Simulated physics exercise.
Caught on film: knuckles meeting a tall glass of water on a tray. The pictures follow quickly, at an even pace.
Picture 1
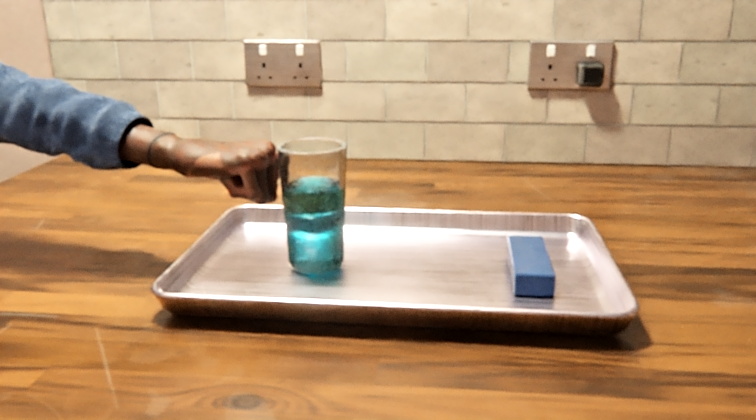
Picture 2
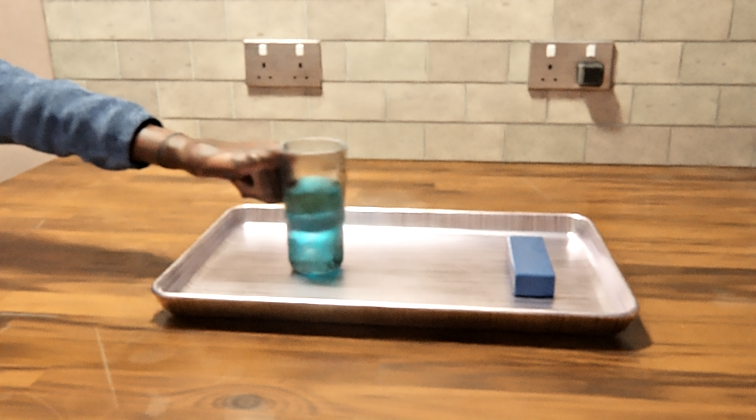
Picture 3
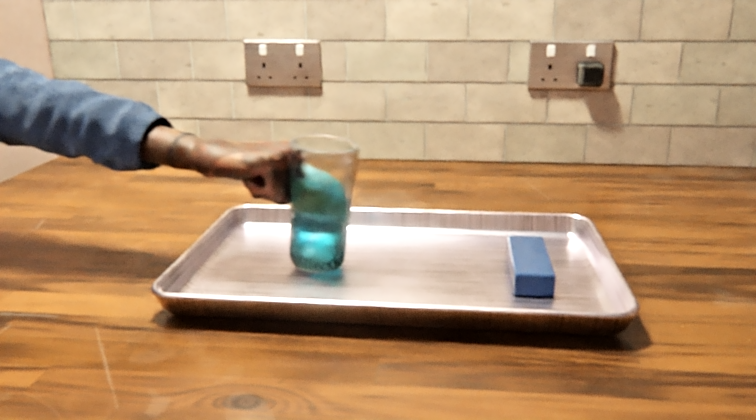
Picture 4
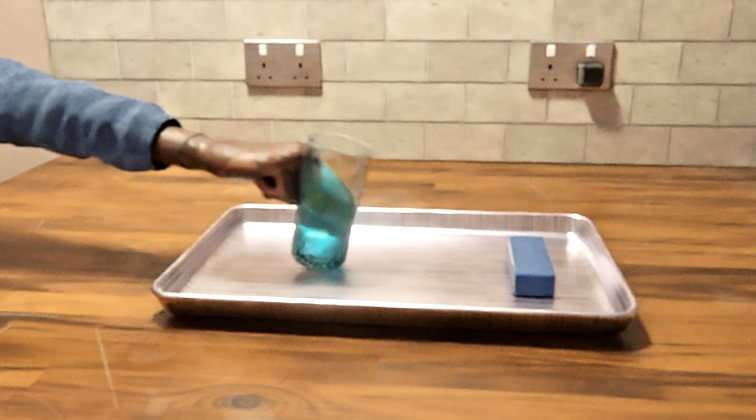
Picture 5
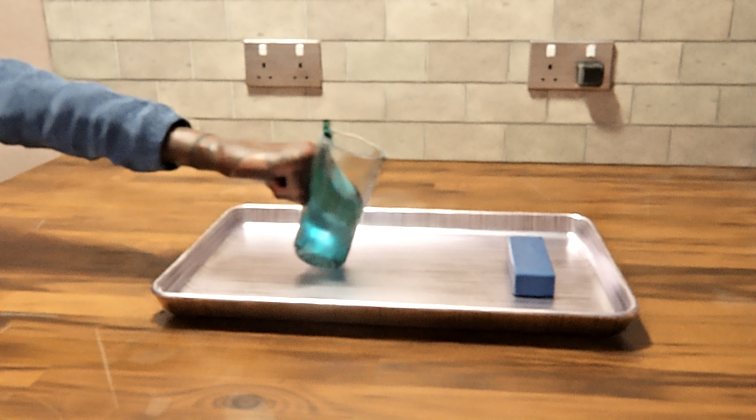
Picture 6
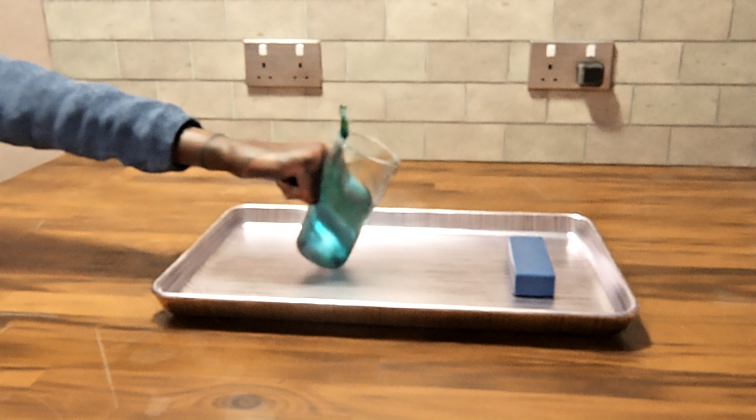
On a wooden worktop before a pale tiled wall with two sockets, a metal tray is seen from the front and slightly above by a still camera. A clear glass of blue-green water stands left of centre on the tray, with a blue block to the right. A fist in a blue sleeve pushes the glass from the left, leaning it rightward as the water surges up its left side and a little splashes above the rim.
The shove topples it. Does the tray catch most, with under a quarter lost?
In the end less than a quarter leaves the tray.
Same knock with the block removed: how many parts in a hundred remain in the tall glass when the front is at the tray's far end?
Some 65 per cent.
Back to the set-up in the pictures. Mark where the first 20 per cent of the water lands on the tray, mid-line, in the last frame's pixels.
Around (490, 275).
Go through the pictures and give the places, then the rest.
Tilt 0°; right rim (344, 148); surface from (287, 182) to (342, 183); the tray's far rim is at (610, 258); a block is fixed to the tray further along, in the first picture.
Tilt 0°; right rim (344, 148); surface from (287, 182) to (342, 183), in the second picture.
Tilt 6°; right rim (357, 149); surface from (296, 162) to (343, 183), in the third picture.
Tilt 12°; right rim (370, 152); surface from (309, 148) to (353, 194), in the fourth picture.
Tilt 18°; right rim (384, 157); surface from (315, 175) to (365, 194); 1 per cent is over the edge, in the fifth picture.
Tilt 24°; right rim (397, 162); surface from (318, 191) to (376, 193); 1 per cent is over the edge, in the sixth picture.
A moment on, the tall glass lies on its side and 98 per cent is in the glass, 0 on the tray and 2 above or beyond its rim.
Next, the tall glass lies on its side and 56 per cent is in the glass, 36 on the tray and 9 above or beyond its rim.
Then the tall glass lies on its side and 31 per cent is in the glass, 52 on the tray and 17 above or beyond its rim.
Later the tall glass lies on its side and 17 per cent is in the glass, 70 on the tray and 13 above or beyond its rim.
In the end 87 per cent is held by tray and glass, 13 is off the tray.
